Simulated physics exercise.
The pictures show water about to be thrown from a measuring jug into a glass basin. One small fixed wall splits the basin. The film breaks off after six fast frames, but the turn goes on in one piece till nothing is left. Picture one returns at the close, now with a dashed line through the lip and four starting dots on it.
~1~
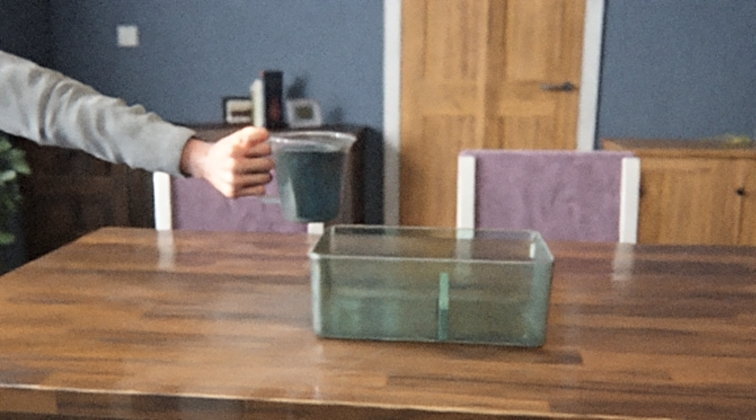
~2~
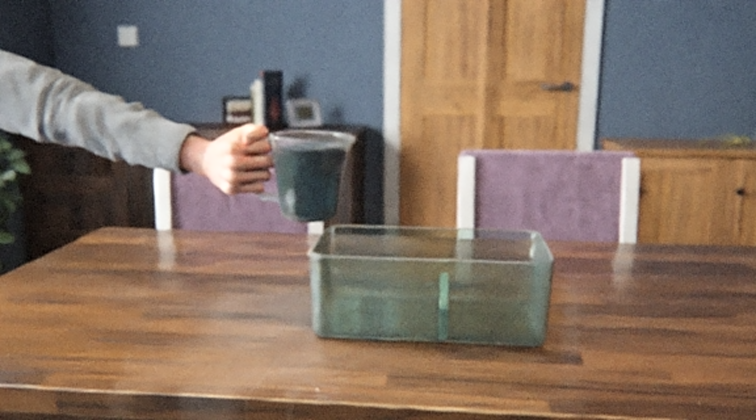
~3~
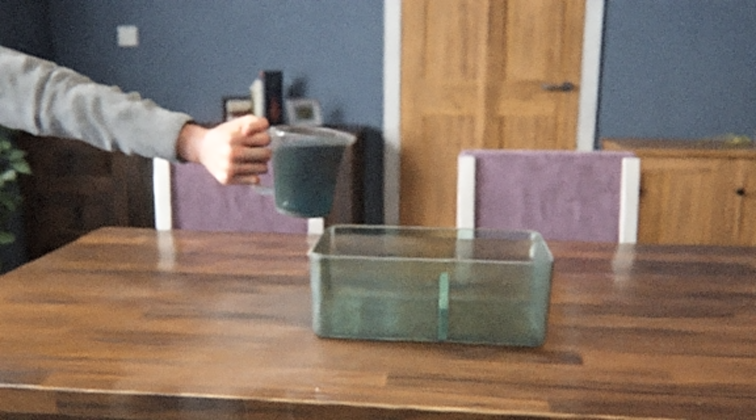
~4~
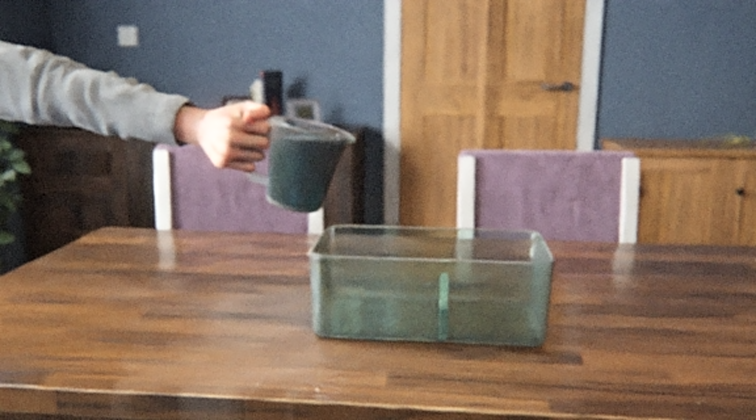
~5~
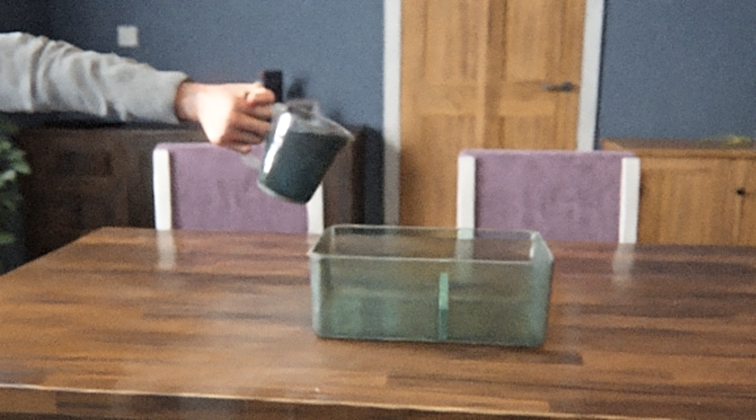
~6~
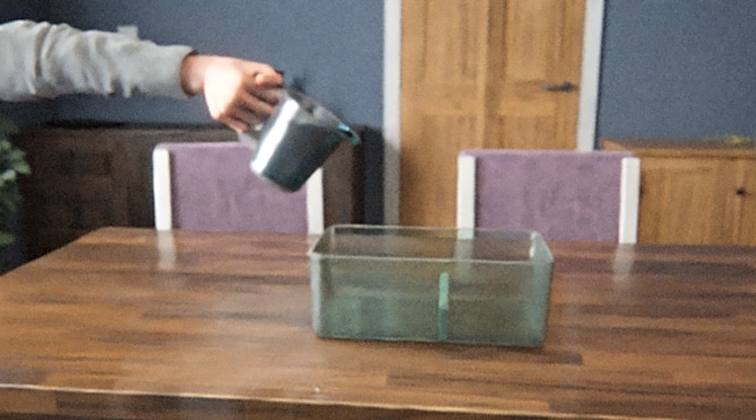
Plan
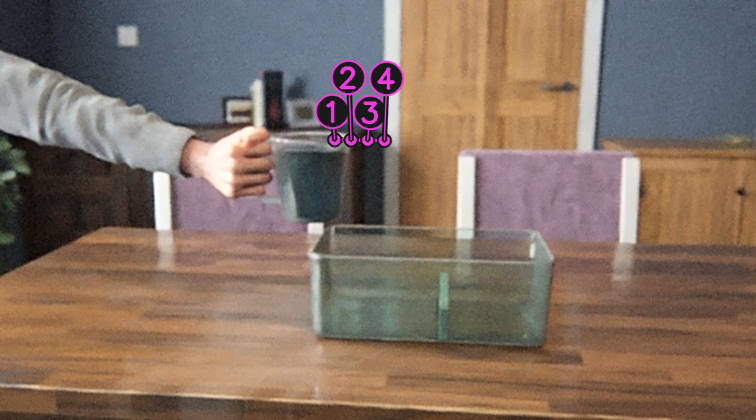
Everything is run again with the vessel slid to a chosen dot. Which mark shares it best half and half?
3.
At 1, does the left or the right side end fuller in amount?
The left one.
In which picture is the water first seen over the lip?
In picture 6.
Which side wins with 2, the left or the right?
More ends on the left.
On the marked copy, 1 at (334, 139); 2 at (351, 140); 3 at (367, 140); 4 at (384, 140).
With 1, about 88 % ends left of the wall and 7 % right of it; 5 % is lost outside.
With 2, about 86 % ends left of the wall and 11 % right of it.
With 3, about 41 % ends left of the wall and 56 % right of it; 3 % is lost outside.
With 4, about 13 % ends left of the wall and 85 % right of it.
